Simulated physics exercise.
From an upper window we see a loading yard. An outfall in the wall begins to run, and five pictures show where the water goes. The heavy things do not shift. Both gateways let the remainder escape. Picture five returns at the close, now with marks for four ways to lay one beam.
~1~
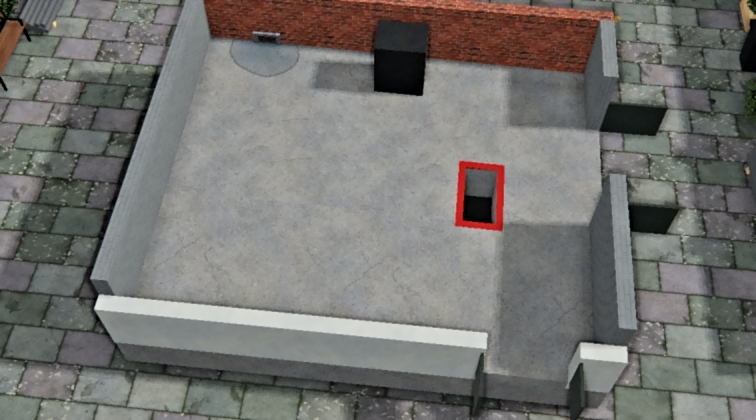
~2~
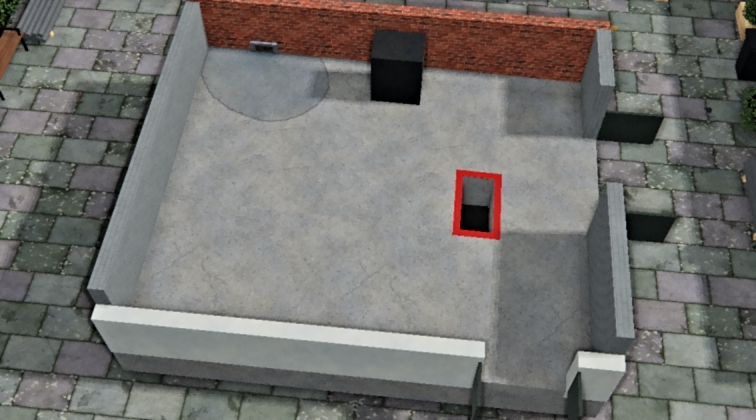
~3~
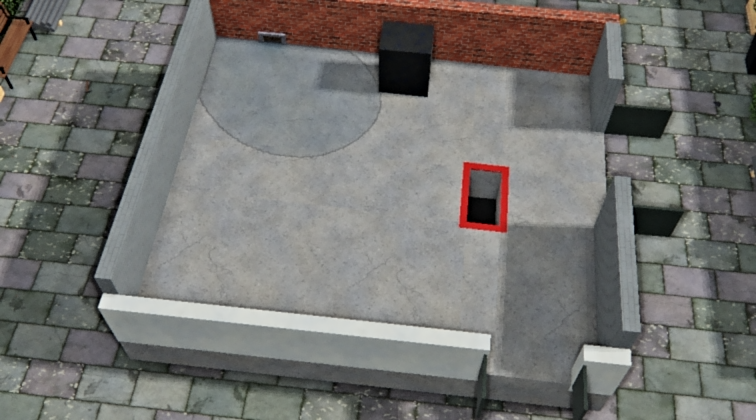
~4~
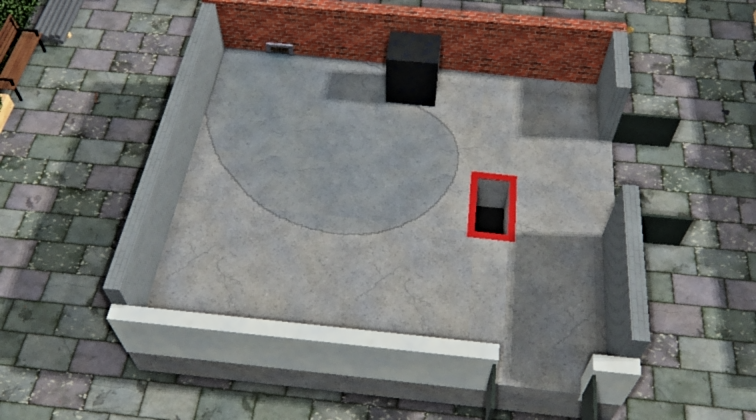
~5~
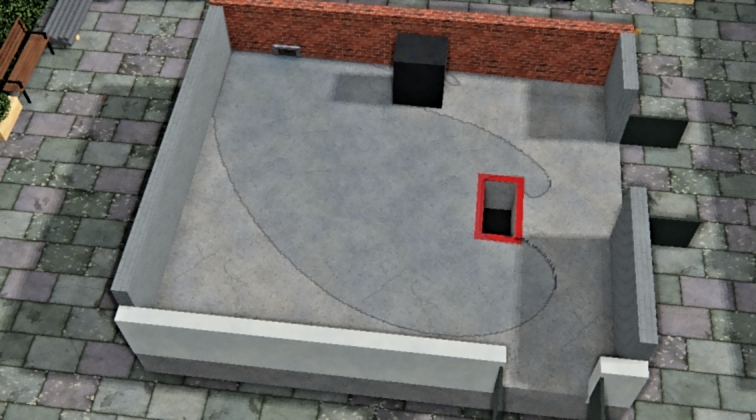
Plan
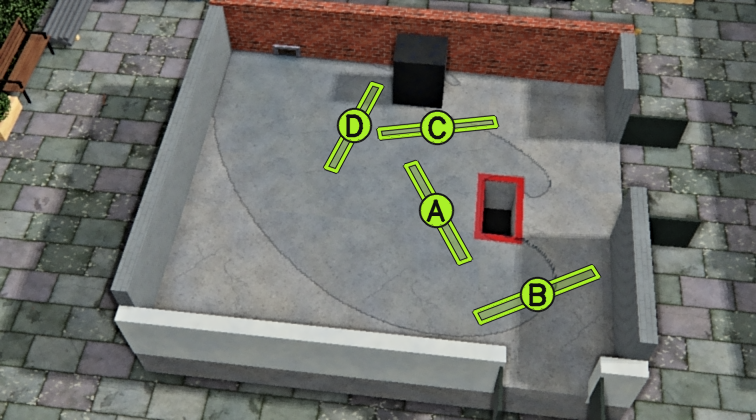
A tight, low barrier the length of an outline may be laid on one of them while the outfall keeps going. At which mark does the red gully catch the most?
The best position is B.
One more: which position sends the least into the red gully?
D it is.
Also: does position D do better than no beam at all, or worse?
It is worse.
On the marked copy, A from (411, 164) to (464, 261); B from (477, 317) to (595, 271); C from (379, 133) to (495, 121); D from (331, 169) to (376, 85).
If A is chosen, about 20 % of the stream goes into the red gully, about 80 % out by the gates.
If B is chosen, about 34 % of the stream goes into the red gully, about 65 % out by the gates.
If C is chosen, about 20 % of the stream goes into the red gully, about 80 % out by the gates.
If D is chosen, about 5 % of the stream goes into the red gully, about 94 % out by the gates.
